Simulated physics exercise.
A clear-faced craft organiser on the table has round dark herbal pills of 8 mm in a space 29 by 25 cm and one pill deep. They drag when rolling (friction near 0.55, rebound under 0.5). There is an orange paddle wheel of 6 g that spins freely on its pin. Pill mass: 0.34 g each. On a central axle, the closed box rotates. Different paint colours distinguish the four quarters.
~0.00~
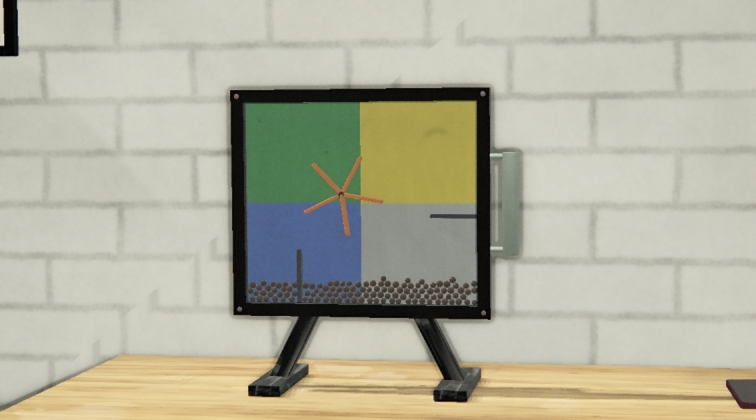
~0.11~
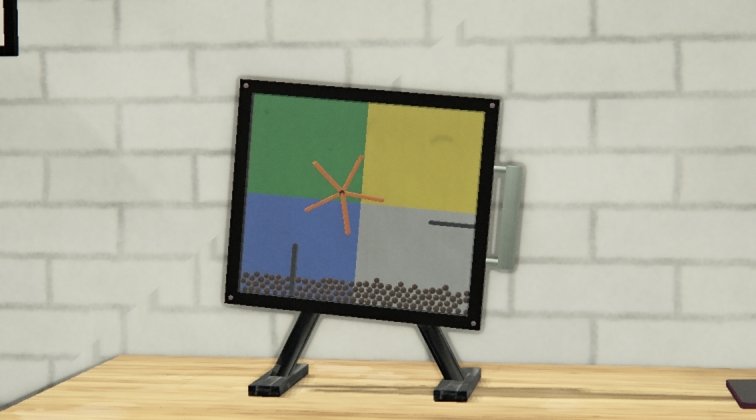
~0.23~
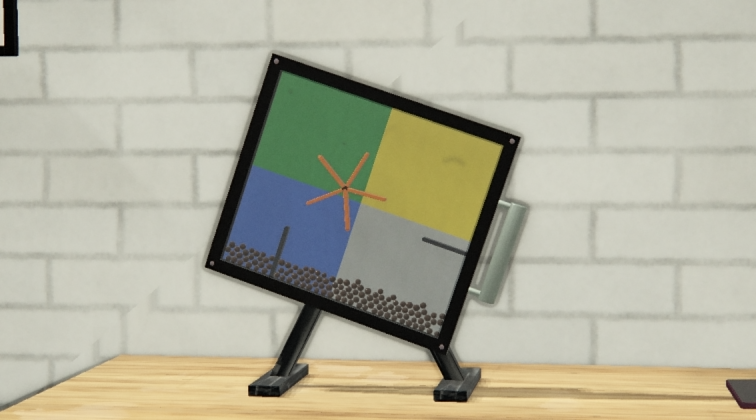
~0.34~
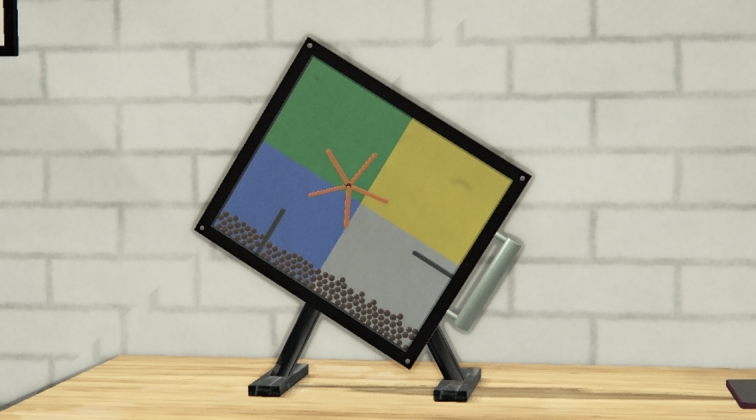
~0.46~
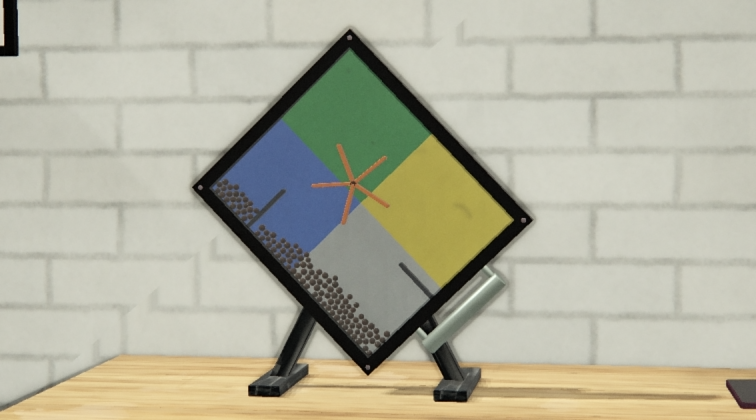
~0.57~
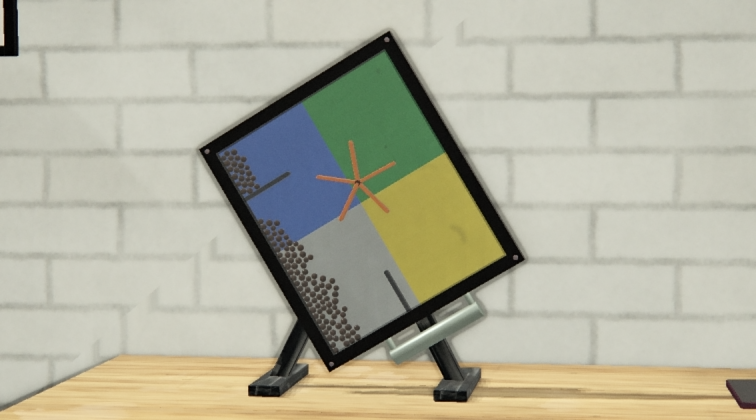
To begin with, a clear-faced square box with green, yellow, blue and grey quarters stands level, small dark balls layered along its bottom. It rotates clockwise, tilting further and further, while the balls slump into a sloping heap along the blue and grey sides, some staying behind a short wall, beside an orange paddle wheel.
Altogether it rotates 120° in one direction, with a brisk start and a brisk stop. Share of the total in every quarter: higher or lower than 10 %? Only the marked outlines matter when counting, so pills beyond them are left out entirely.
Blue quarter - lower, green quarter - lower, yellow quarter - higher, grey quarter - higher than 10 %.
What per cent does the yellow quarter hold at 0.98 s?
The share there is near 0 %.
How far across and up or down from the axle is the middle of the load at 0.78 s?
The middle sits around 9 cm left of it and 6 cm below it.
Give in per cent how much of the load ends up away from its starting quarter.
Around 45 per cent, give or take.
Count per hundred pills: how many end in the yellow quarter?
Roughly 25 per cent.
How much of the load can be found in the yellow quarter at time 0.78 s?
Close to 0 per cent of the load.
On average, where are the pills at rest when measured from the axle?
Offset approx. 9 cm left, 9 cm below.
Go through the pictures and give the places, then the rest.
The first frame shows level; about 120 pills; load centre (366, 292); top pill (383, 279); orange paddle wheel (342, 194); blue (304, 253), green (303, 153), yellow (419, 152), grey (419, 254).
The second frame shows turned 5° clockwise; load centre (358, 292); top pill (257, 274).
The third frame shows turned 19° clockwise; load centre (338, 289); top pill (232, 245); wall ends (424, 239), (287, 228).
The fourth frame shows turned 32° clockwise; load centre (320, 282); top pill (226, 214); orange paddle wheel (349, 186).
The fifth frame shows turned 46° clockwise; load centre (307, 272); top pill (225, 182).
The sixth frame shows turned 59° clockwise; load centre (298, 264); top pill (234, 152); orange paddle wheel (358, 183); blue (289, 178), green (374, 127), yellow (434, 228), grey (348, 279).
After 0.78 s, it stands 84° clockwise; the pills' middle is 9 cm left of and 6 cm below the centre; blue 25 %, grey 75 %.
After 0.98 s, it stands 108° clockwise; the pills' middle is 10 cm left of and 4 cm below the centre; blue 20 %, grey 80 %.
After 1.15 s, it stands 120° clockwise; the pills' middle is 9 cm left of and 3 cm below the centre; blue 20 %, yellow 5 %, grey 75 %.
All still by 3.0 s, it stands 120° clockwise; blue 0 %, green 0 %, yellow 25 %, grey 75 %.
